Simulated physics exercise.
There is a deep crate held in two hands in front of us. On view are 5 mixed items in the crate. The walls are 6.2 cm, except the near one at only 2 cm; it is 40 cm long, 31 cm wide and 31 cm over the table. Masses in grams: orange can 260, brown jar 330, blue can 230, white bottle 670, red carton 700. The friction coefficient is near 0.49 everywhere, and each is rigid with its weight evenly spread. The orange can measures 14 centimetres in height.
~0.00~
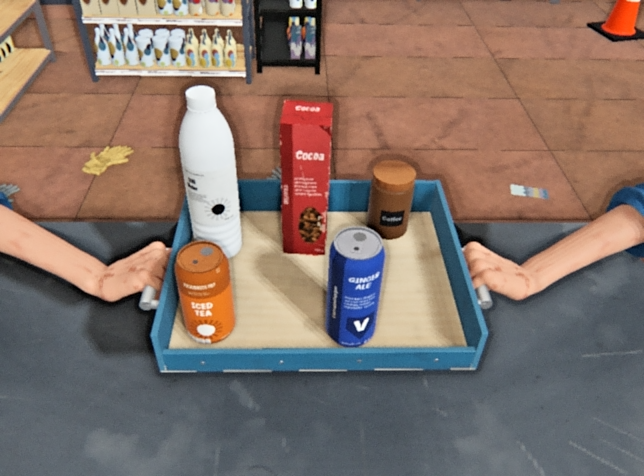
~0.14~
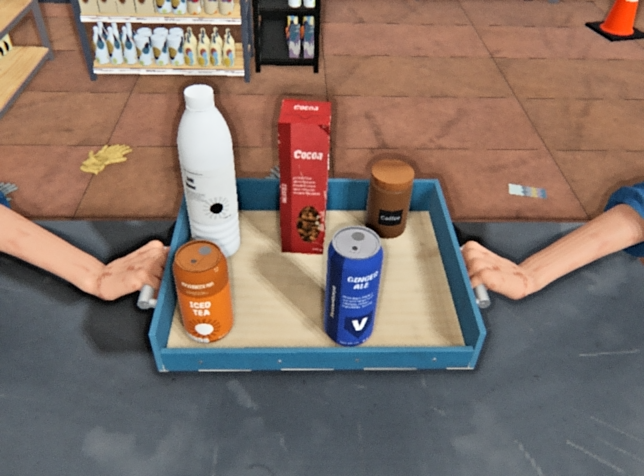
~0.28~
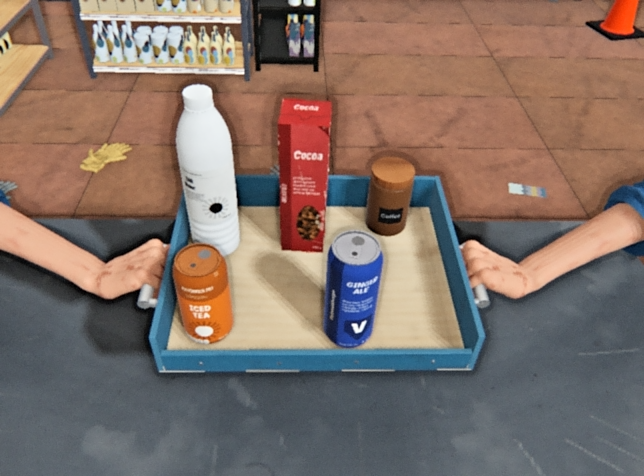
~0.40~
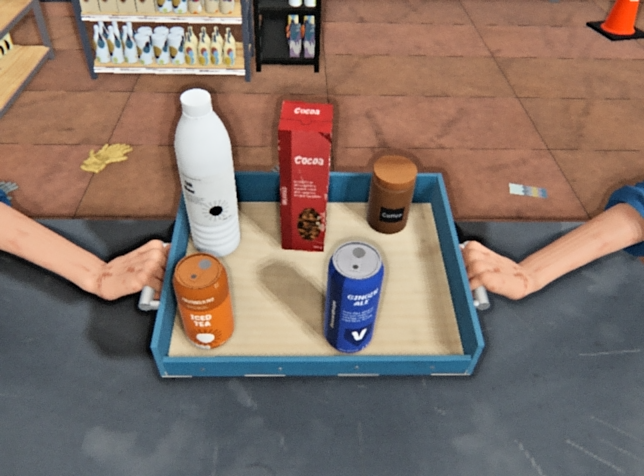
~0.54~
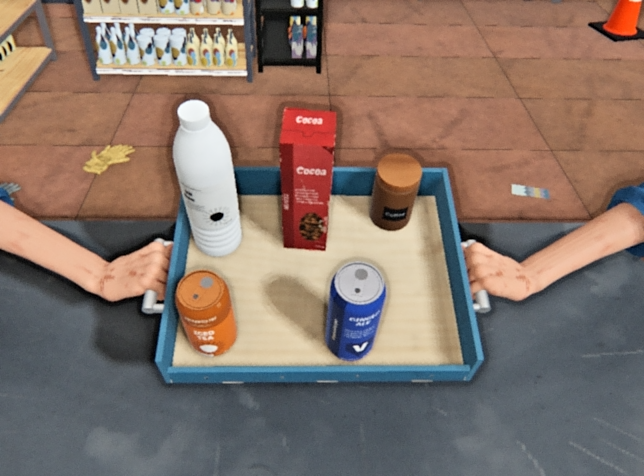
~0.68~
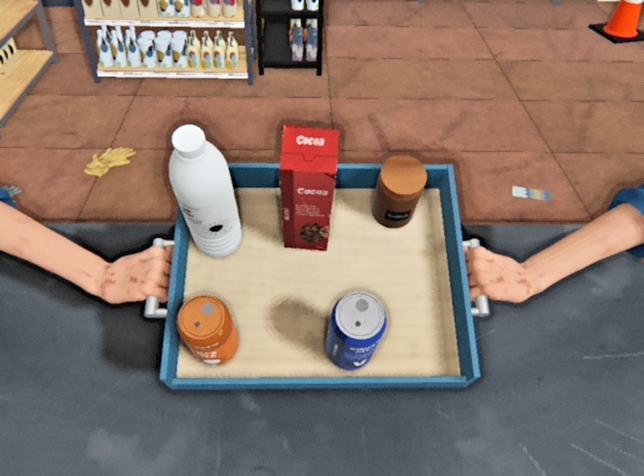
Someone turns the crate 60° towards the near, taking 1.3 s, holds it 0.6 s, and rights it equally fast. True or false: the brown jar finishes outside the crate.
True.
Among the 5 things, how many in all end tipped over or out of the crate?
The answer is 5.
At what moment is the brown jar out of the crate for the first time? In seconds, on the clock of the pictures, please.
I'd put it at some 1.2 s.
After 1.08 s, crate tipped 53°, near side down; orange can, blue can and red carton now out of the crate; brown jar 7° off its base near (405, 307); white bottle 57° off its base.
After 2.08 s, crate tipped 60°, near side down; brown jar and white bottle now out of the crate.
After 2.78 s, crate tipped 19°, near side down.
In the end (3.8 s), out of the crate, orange can, brown jar, blue can, white bottle and red carton.
